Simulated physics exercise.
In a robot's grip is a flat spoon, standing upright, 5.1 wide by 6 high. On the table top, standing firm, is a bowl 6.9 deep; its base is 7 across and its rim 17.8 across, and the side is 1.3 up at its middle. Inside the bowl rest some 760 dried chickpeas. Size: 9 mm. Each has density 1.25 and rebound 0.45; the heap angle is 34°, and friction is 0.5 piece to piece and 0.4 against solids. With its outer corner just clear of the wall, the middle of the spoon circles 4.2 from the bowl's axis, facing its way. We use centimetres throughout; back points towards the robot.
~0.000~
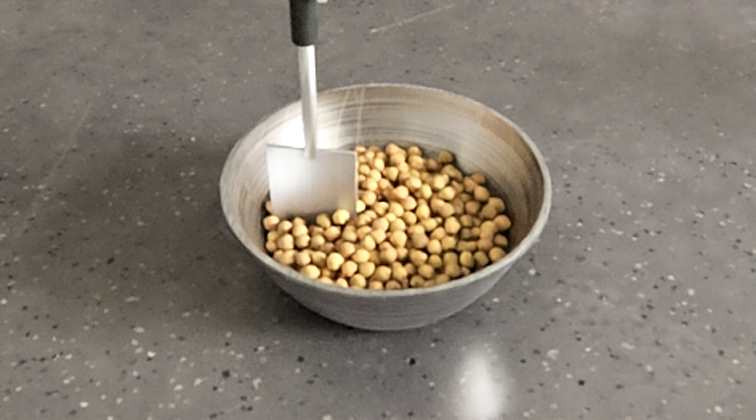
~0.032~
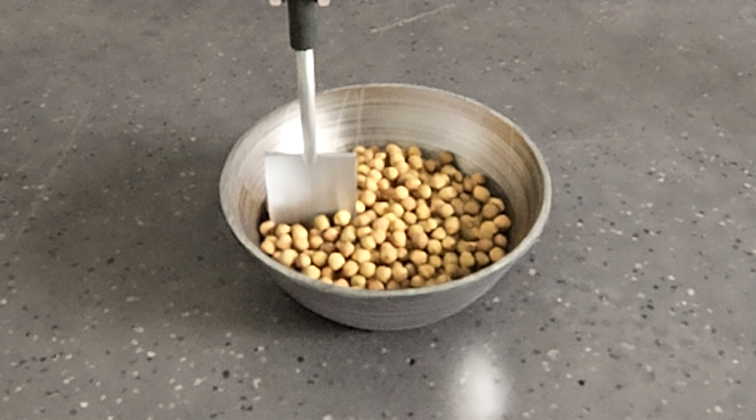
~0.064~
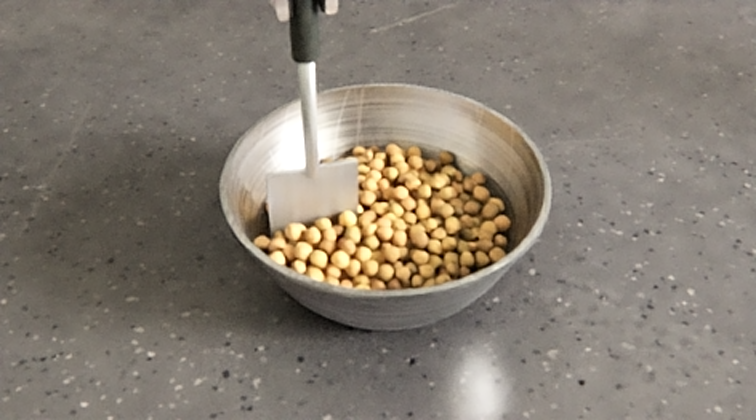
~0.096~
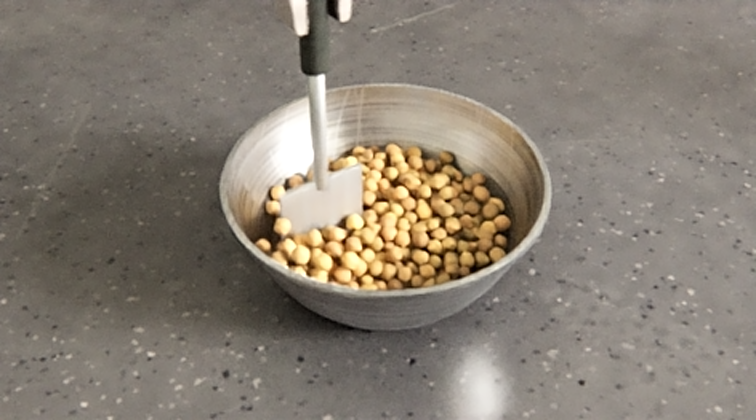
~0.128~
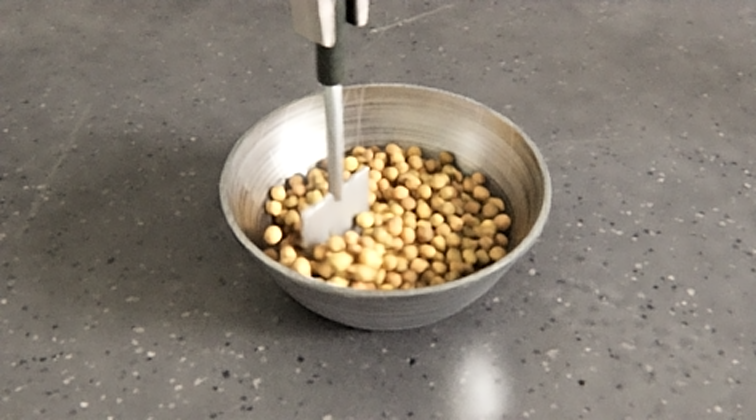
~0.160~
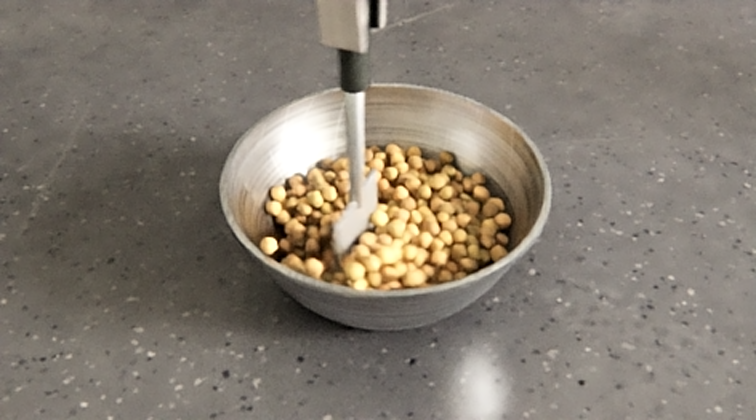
The clip opens on a metal bowl of dried chickpeas on a speckled grey surface, with a flat metal blade on a dark handle resting at the left side. The blade then sweeps through the chickpeas toward the viewer and to the right, turning until nearly edge-on near the middle and pushing chickpeas along.
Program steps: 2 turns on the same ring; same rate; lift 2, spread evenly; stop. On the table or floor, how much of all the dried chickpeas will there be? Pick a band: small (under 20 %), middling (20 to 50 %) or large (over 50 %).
Small.
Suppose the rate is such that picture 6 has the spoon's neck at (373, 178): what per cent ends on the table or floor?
Roughly 15 percent of it.
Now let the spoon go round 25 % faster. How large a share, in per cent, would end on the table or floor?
Then roughly 15 per cent.
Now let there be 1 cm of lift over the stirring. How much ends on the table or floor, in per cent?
Near 15 in a hundred.
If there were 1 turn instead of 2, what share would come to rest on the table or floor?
Roughly 5 percent would end up there.
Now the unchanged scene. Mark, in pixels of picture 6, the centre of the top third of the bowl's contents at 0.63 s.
(303, 185), roughly.
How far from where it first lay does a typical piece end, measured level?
Reading: Around 4 cm.
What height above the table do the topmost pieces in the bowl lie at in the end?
About 6.0 centimetres.
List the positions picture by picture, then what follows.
In the first frame, spoon neck at (310, 127), 0° round; upper third of the load around (393, 221), from x 270 to 500, top at y 150; 763 in the bowl.
In the second frame, spoon neck at (309, 132), 7° round; upper third of the load around (391, 223), from x 270 to 500, top at y 150.
In the third frame, spoon neck at (311, 145), 24° round; upper third of the load around (384, 227), from x 260 to 500, top at y 150.
In the fourth frame, spoon neck at (320, 158), 41° round; upper third of the load around (383, 230), from x 265 to 500, top at y 150.
In the fifth frame, spoon neck at (335, 168), 58° round; upper third of the load around (388, 239), from x 270 to 500, top at y 150.
In the sixth frame, spoon neck at (356, 175), 76° round; upper third of the load around (397, 240), from x 270 to 500, top at y 150; 763 in the bowl.
After 0.63 s, 329° round, highest piece 9 above the table; 701 in the bowl, 48 on the table or floor, 14 in flight or on the tool.
After 1.10 s, 222° round, highest piece 6 above the table; 688 in the bowl, 75 on the table or floor.
After 1.53 s, 0° round, highest piece 6 above the table; 688 in the bowl, 75 on the table or floor.
After 2.23 s, 0° round, highest piece 6 above the table; 688 in the bowl, 75 on the table or floor.
At rest, 688 in the bowl, 75 on the table or floor. That is 10 % on the table or floor.
